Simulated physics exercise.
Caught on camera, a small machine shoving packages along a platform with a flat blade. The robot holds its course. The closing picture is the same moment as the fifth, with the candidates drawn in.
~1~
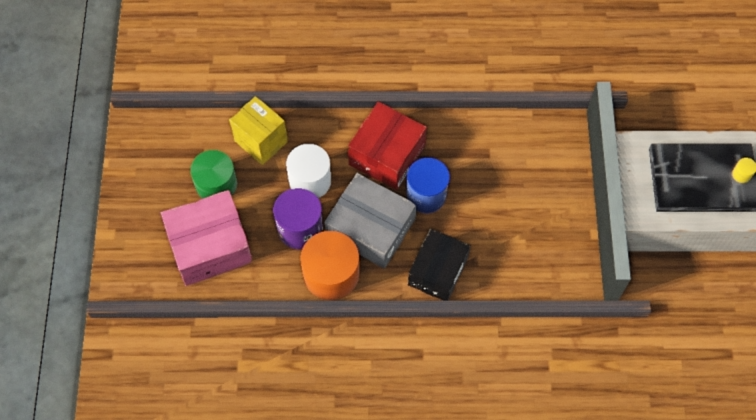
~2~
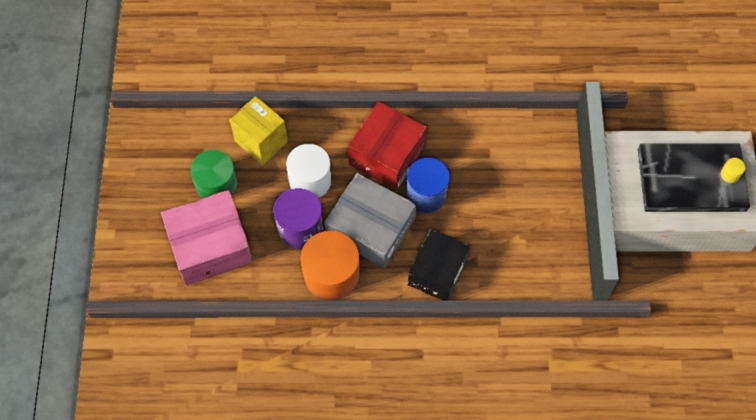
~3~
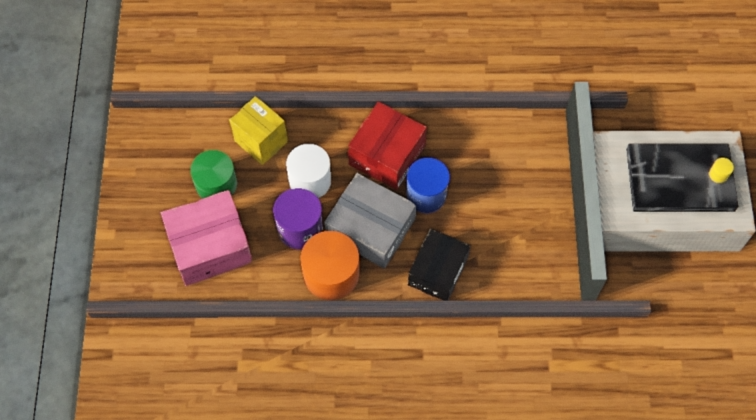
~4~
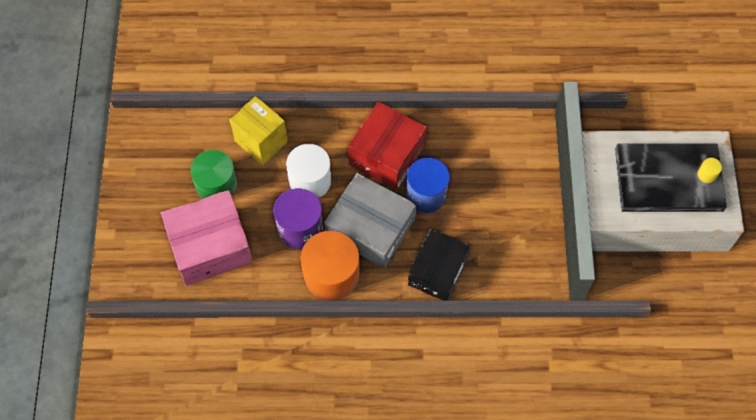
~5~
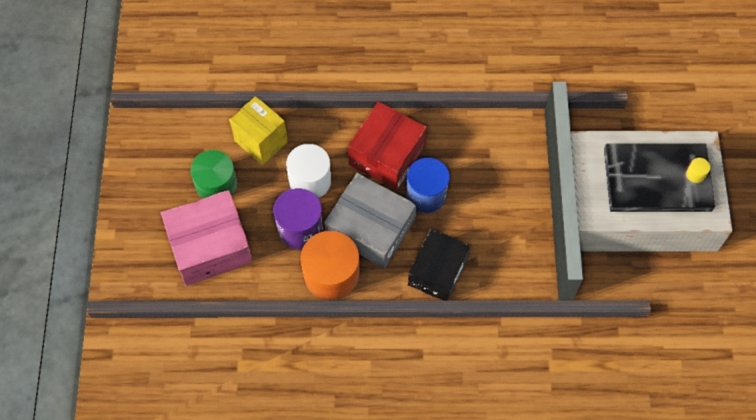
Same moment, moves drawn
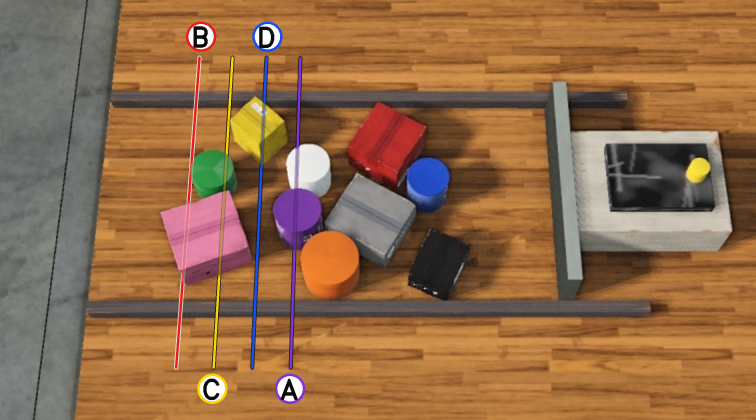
A small robot with a flat, wide blade moves slowly left between two dark rails on a wooden platform, while the colourful boxes and canisters clustered ahead of it stay still, with a gap remaining between them and the blade.
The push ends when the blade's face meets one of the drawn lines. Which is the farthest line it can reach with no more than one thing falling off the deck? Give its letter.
Line C.
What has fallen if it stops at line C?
The pink parcel goes over.
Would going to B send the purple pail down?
By then, yes.
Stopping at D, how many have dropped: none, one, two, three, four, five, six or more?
By then, none.
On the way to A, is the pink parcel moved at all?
Yes.
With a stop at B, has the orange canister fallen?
By then, no.
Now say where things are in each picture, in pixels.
Pink parcel (207, 238); black box (439, 265); yellow parcel (259, 131), in the first frame.
Robot (686, 177); red parcel (387, 146), in the second frame.
Robot (674, 177); orange canister (330, 266), in the third frame.
Robot (662, 177); green canister (214, 176), in the fourth frame.
Robot (651, 177); purple pail (299, 220); pink parcel (207, 238); black box (439, 265), in the fifth frame.
On the marked copy, A at (296, 203); B at (189, 203); C at (224, 203); D at (260, 203).
With C. Early on, robot (527, 176); black box (414, 273); blue pail (413, 187).
Further on, robot (404, 176); pink parcel (183, 241); green canister (193, 152).
At the end, robot (307, 176); pink parcel over the edge; green canister (109, 150); one fallen.
As for the rest, A is within the limit but short; B drops three; D is within the limit but short.
